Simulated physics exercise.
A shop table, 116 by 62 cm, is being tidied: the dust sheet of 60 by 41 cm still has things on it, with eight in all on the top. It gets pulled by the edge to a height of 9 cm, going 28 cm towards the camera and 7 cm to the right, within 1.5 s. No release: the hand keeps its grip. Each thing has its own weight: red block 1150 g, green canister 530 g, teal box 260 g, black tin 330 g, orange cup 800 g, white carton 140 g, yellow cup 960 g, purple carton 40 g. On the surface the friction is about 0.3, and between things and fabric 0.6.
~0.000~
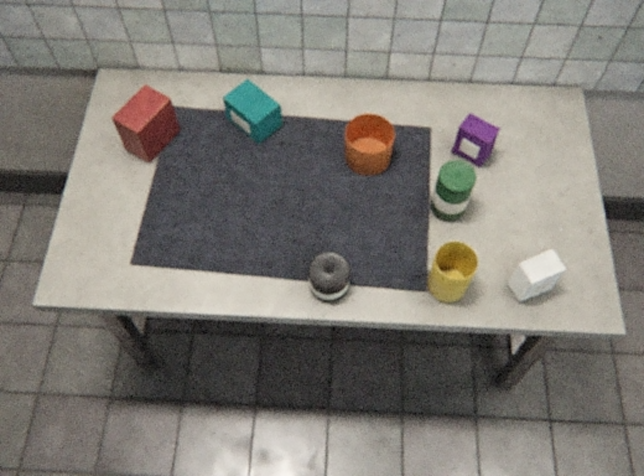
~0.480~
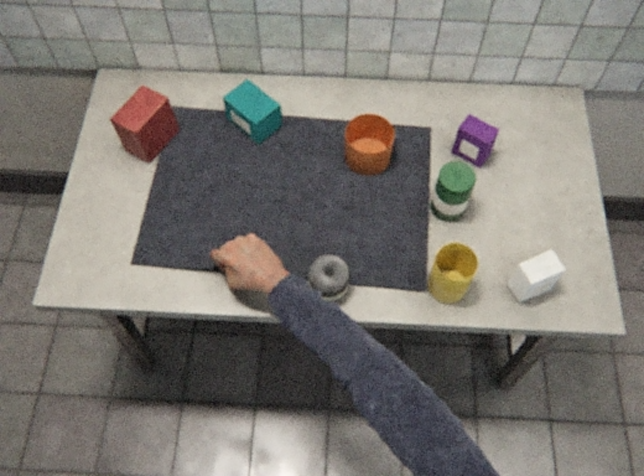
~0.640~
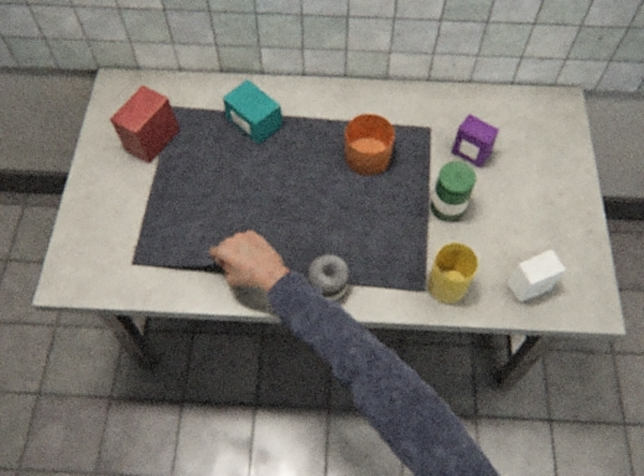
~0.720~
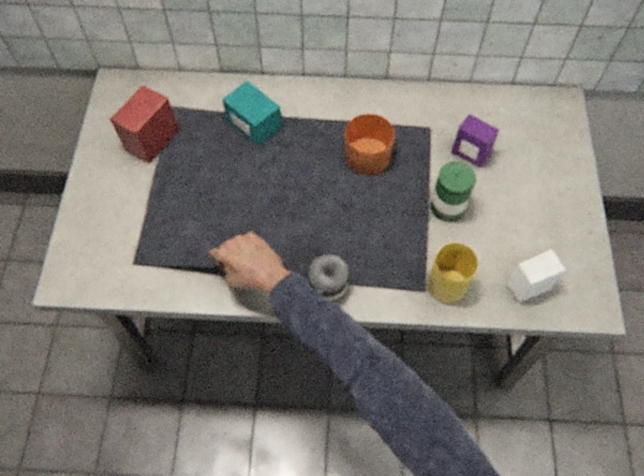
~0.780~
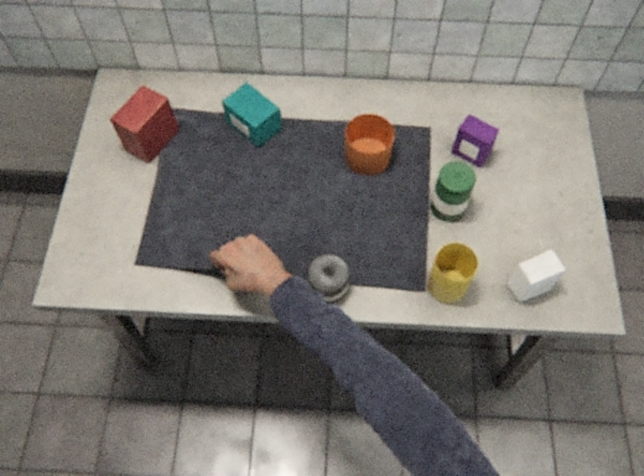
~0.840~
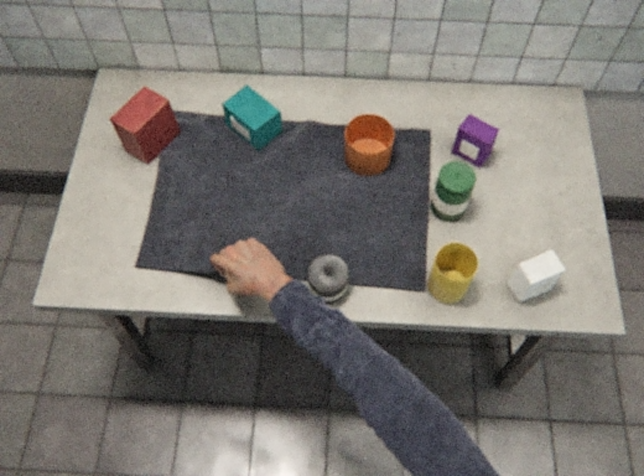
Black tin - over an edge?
It is going to leave its support.
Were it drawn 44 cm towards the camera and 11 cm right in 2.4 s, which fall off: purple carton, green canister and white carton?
In that case purple carton holds on, green canister holds on and white carton holds on.
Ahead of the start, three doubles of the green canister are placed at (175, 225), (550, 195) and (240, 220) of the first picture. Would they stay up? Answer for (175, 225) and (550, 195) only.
The first one tips off, and the other survives on top.
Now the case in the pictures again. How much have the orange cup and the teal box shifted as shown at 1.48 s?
Orange cup 15 cm, teal box 20 cm.
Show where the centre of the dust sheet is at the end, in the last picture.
The middle ends up near pixel (276, 291).
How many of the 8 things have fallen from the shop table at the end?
It adds up to 1.
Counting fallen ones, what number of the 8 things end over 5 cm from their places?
So we're at 4.
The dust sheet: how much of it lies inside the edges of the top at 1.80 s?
Roughly 70% of it.
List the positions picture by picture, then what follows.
The first picture shows black tin (329, 270); dust sheet corners (130, 264) (431, 128).
The second picture shows dust sheet corners (131, 264) (431, 128); grip (227, 270).
The third picture shows dust sheet corners (132, 264) (431, 128); grip (226, 267).
The fourth picture shows dust sheet corners (133, 265) (431, 128); grip (226, 269).
The fifth picture shows teal box (251, 104); dust sheet corners (134, 265) (431, 128); grip (226, 271).
The sixth picture shows black tin (328, 272); dust sheet corners (135, 267) (429, 130) (425, 292); grip (227, 275).
After 1.2 s, 100 % of the dust sheet is still over the top; black tin 2 cm off its start, teal box 9 cm off its start, orange cup 5 cm off its start.
After 1.5 s, 85 % of the dust sheet is still over the top; black tin 6 cm off its start, teal box 20 cm off its start, orange cup 14 cm off its start.
After 1.8 s, 70 % of the dust sheet is still over the top; black tin over the edge, teal box 28 cm off its start at (224, 210), orange cup 22 cm off its start at (319, 211).
After 2.1 s, 60 % of the dust sheet is still over the top; black tin over the edge, teal box 32 cm off its start, orange cup 25 cm off its start.
After 3.7 s, 60 % of the dust sheet is still over the top; black tin over the edge, teal box 32 cm off its start at (222, 228), orange cup 25 cm off its start at (315, 226), red block 5 cm off its start at (139, 128).
